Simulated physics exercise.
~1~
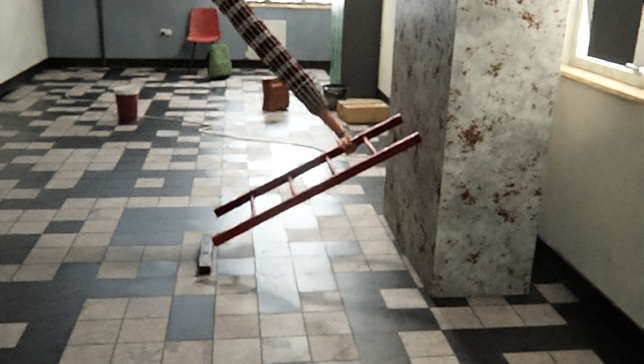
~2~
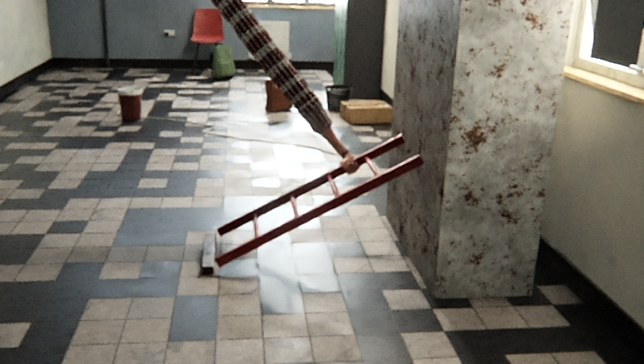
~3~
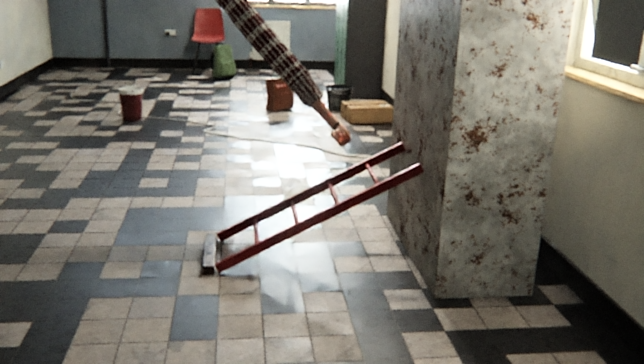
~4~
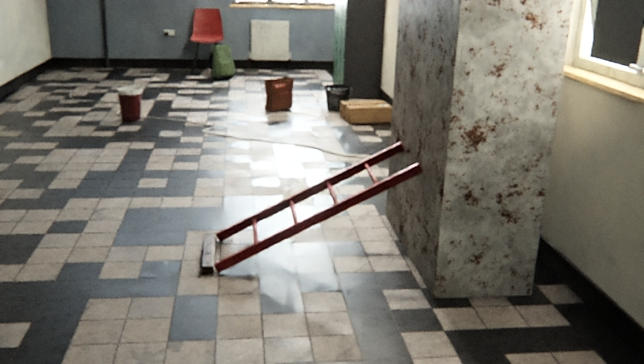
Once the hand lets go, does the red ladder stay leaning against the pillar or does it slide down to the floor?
The red ladder stays leaning against the pillar, with its foot still at the batten after the hand has gone.
